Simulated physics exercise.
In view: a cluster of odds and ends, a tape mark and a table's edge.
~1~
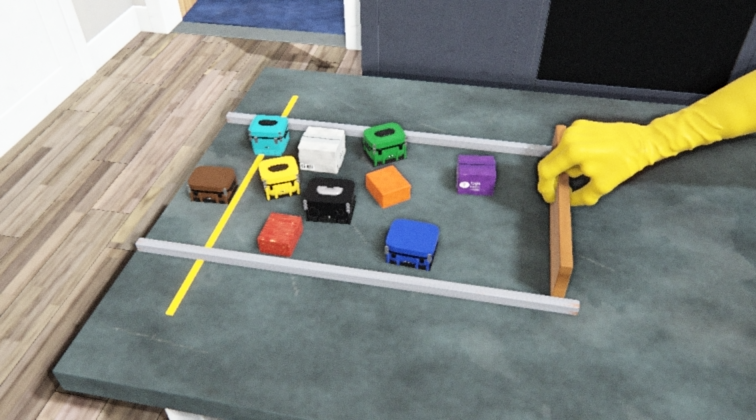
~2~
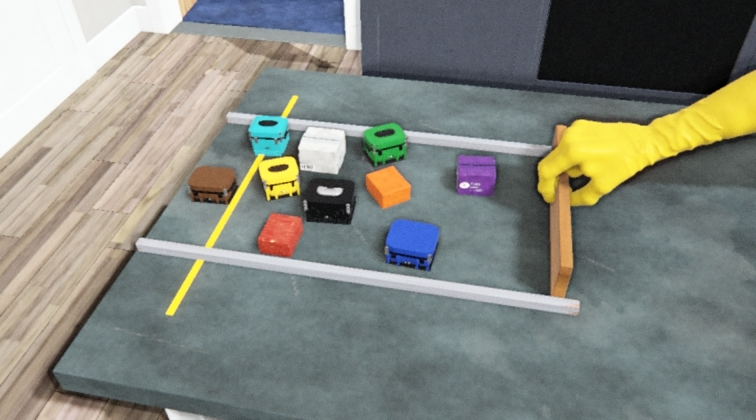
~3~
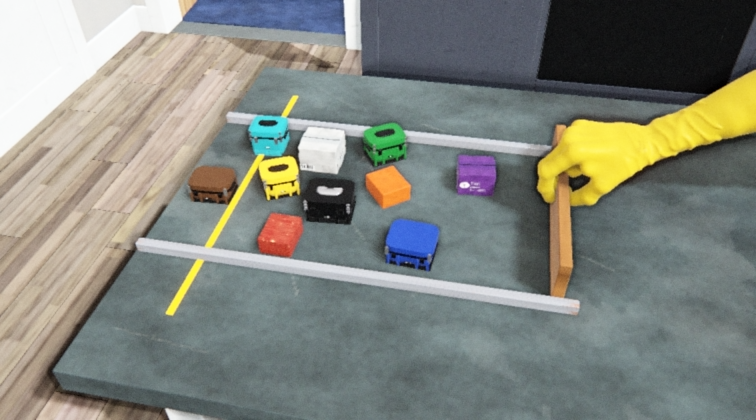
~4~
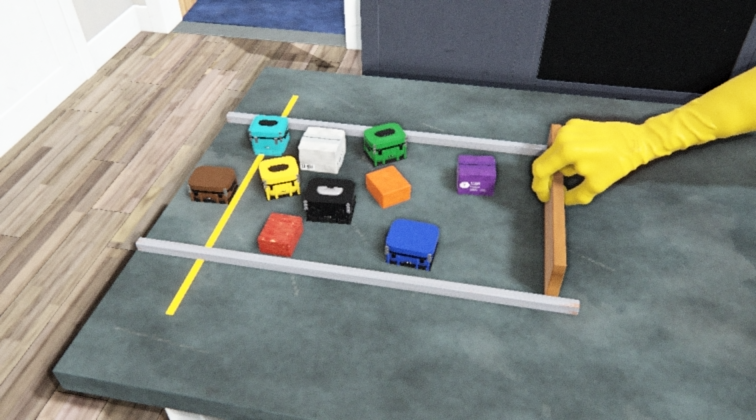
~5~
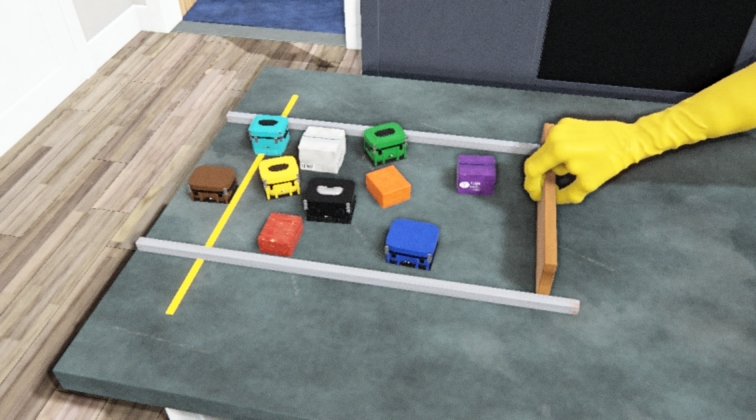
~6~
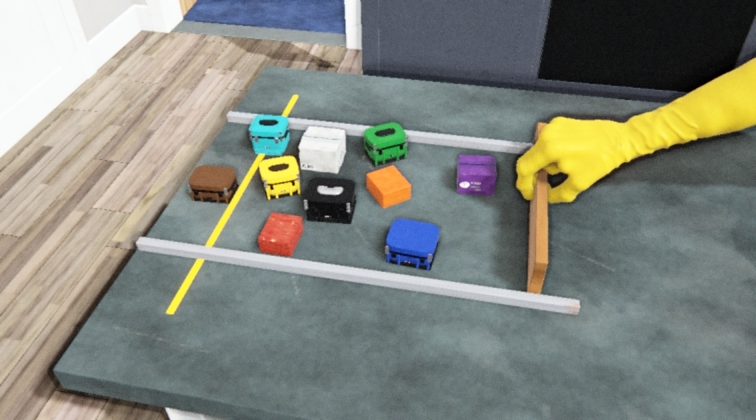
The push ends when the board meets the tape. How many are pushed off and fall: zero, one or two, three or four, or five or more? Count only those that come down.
The number that fall off is one or two.
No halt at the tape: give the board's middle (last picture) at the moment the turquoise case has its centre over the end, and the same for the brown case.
At (280, 170) for the turquoise case; at (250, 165) for the brown case.
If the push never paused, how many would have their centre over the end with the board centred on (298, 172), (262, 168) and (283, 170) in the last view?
In that order 0, 1 and 0.
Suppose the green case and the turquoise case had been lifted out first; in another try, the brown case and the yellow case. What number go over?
The counts: 1 and 1.
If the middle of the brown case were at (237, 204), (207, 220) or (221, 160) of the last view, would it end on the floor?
Place by place, it drops off; tumbles off; falls.
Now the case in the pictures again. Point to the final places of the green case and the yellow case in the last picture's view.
First (255, 123), then (197, 161).
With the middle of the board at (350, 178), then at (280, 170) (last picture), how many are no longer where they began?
7 and 10.
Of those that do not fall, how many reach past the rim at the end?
Overhanging: 3.
Early on, none off yet; brown case at rest near (214, 185); turquoise case at rest near (270, 135); yellow case at rest near (280, 177).
A while later, none off yet; brown case at rest near (214, 185); turquoise case travelled a little near (258, 133); yellow case moving near (273, 175).
Finally, the number that fall off is one or two; lost, turquoise case and brown case.
